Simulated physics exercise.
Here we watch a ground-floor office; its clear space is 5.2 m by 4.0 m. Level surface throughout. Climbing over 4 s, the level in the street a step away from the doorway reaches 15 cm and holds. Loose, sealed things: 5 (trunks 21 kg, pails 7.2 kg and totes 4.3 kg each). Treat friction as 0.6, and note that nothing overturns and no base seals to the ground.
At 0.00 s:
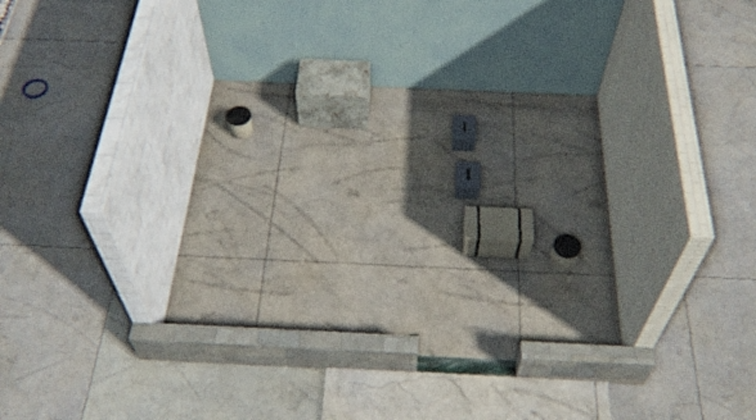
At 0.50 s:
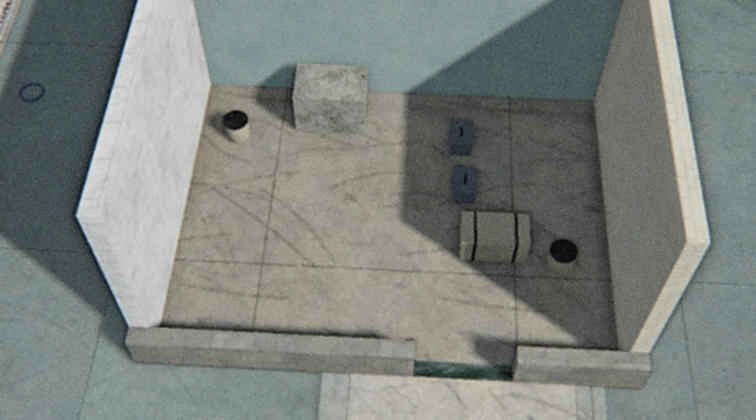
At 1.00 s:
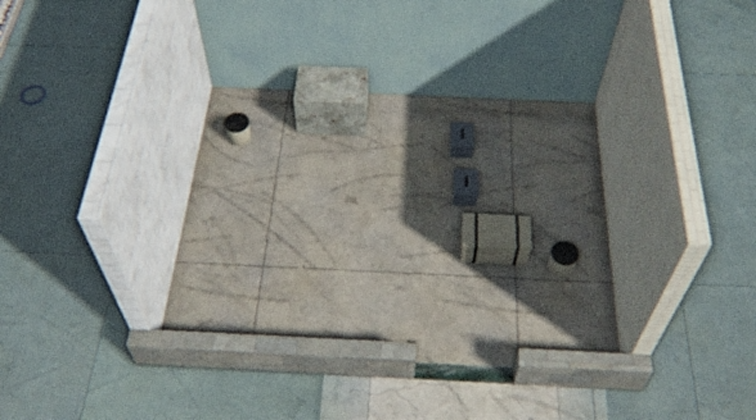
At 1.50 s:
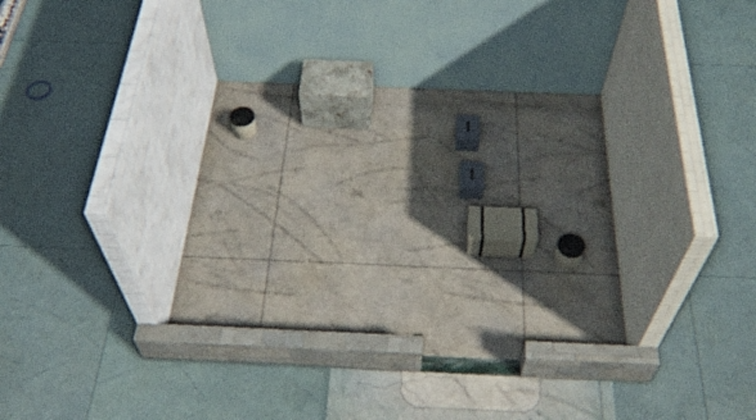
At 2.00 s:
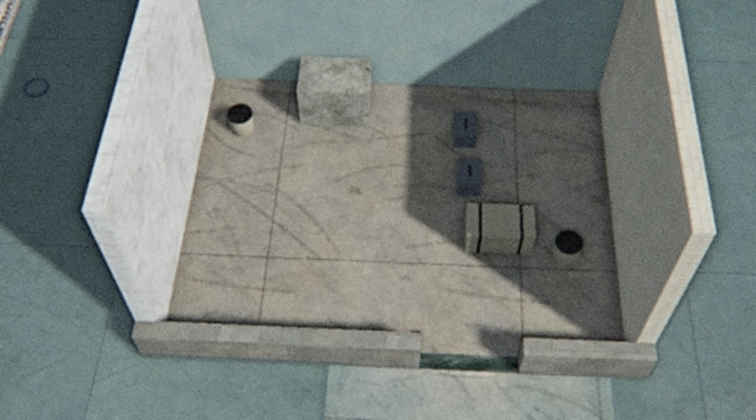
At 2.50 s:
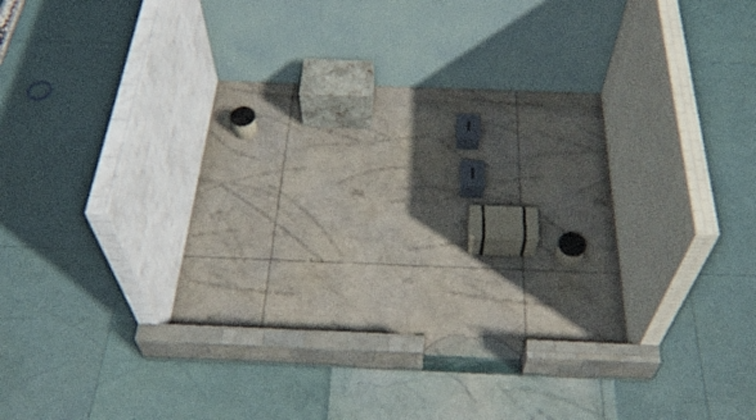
Water spreads over the pavement outside a small walled room seen from above, turning the grey slabs blue-green while the paved strip by the front gap stays pale at first. That strip then dulls, and a little water shows in the gap, while the trunk, pails and boxes inside stay put.
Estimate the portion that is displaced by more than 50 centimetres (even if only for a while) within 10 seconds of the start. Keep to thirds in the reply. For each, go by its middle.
My answer: Less than a third.
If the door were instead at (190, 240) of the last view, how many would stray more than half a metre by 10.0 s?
The answer then is 1.
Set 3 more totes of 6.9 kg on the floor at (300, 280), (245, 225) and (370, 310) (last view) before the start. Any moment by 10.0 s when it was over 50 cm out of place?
In the same order as the question: Not as far, not as far, not as far.
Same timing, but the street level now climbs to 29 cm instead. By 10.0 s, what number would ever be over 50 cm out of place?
In that case the number is 5.
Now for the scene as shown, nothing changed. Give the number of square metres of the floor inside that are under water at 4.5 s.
Wet area: Approx. 4.0 m2.
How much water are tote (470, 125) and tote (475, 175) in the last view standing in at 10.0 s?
I'd estimate 2 cm for the first and 1 cm for the second.
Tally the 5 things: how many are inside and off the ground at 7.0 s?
Total: 0.
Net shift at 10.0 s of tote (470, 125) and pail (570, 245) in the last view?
0 cm, 0 cm.
After 3.5 s 0 of 5 are over 50 cm from their spots; 0 afloat.
After 4.5 s 0 of 5 are over 50 cm from their spots; 0 afloat.
After 7.0 s 0 of 5 are over 50 cm from their spots; 0 afloat.
After 10.0 s 0 of 5 are over 50 cm from their spots, and 0 have been at some point; 0 afloat.
